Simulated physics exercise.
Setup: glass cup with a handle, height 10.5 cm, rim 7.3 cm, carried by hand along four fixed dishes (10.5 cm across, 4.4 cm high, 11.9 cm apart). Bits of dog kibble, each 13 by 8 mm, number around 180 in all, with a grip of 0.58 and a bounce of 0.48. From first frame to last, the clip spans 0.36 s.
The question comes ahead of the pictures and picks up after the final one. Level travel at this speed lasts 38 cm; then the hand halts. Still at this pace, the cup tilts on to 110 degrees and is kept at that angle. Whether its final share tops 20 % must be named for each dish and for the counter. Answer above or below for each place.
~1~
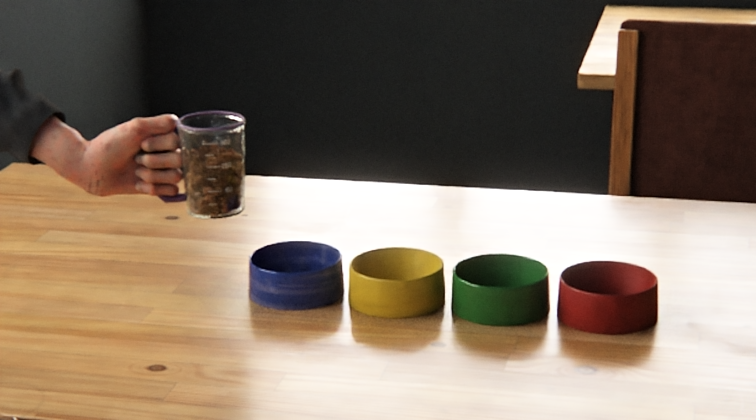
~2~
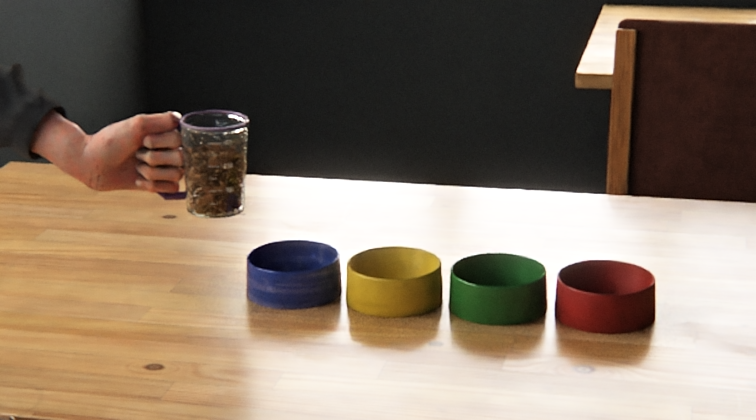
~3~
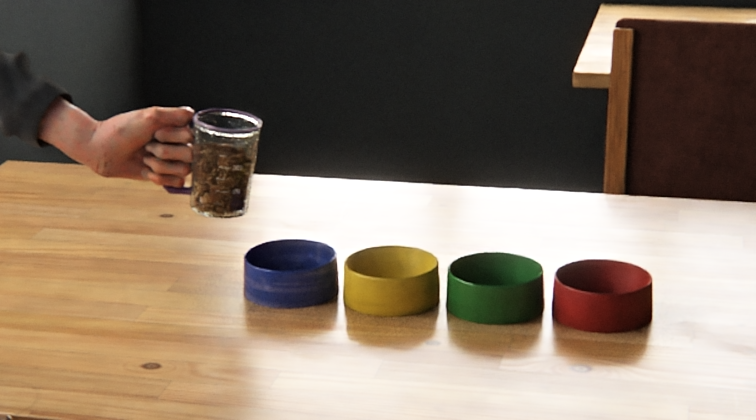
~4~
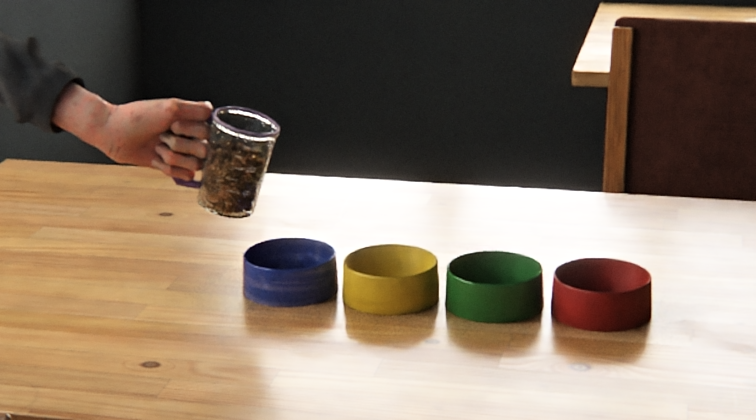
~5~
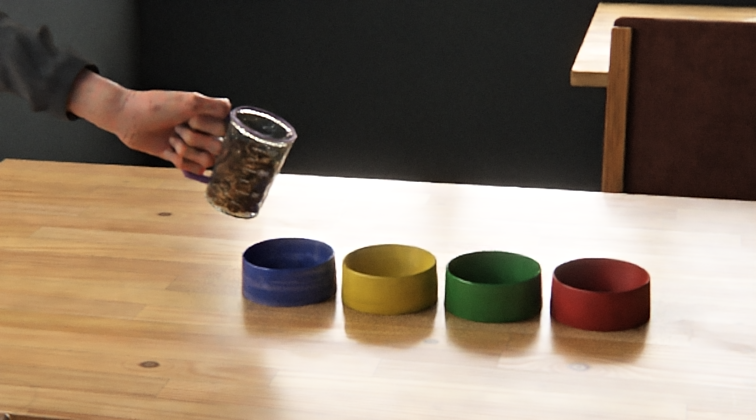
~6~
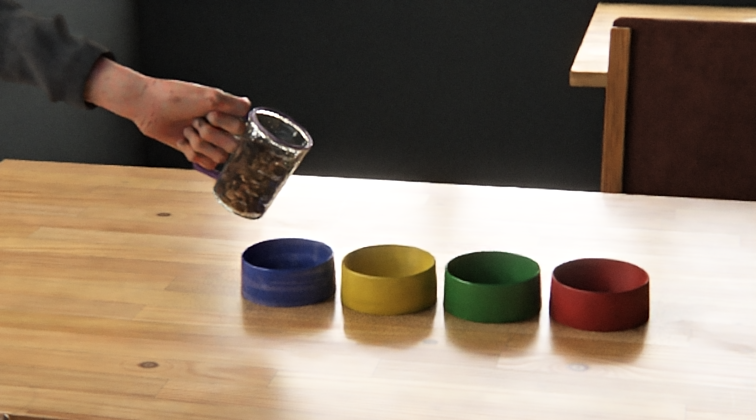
Red: Above, blue: Below, green: Above, yellow: Below, counter: Below.
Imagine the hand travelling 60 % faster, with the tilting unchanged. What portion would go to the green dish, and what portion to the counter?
Result - green dish: 0; counter: 0.
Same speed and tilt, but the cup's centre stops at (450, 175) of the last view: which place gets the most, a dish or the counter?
Most of it ends up at green.
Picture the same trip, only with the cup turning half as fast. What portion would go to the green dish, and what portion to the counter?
In that case the green dish gets 0 while the counter gets 0.
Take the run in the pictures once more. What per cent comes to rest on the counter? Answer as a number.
10 per cent.
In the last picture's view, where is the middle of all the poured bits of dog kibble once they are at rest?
Around (574, 300).
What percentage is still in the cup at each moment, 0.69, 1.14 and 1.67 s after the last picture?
Series: 95 / 60 / 20 per cent.
Then, 0.69 s after the last picture, tilt 104 degrees; cup holds 95 %.
Then, 1.14 s after the last picture, tilt 110 degrees; cup holds 60 %, green 30 %.
Then, 1.67 s after the last picture, tilt 110 degrees; cup holds 20 %, red 40 %, green 30 %.
In the end, red 50 %, blue 0 %, green 30 %, yellow 0 %, counter 10 %, cup 10 %.
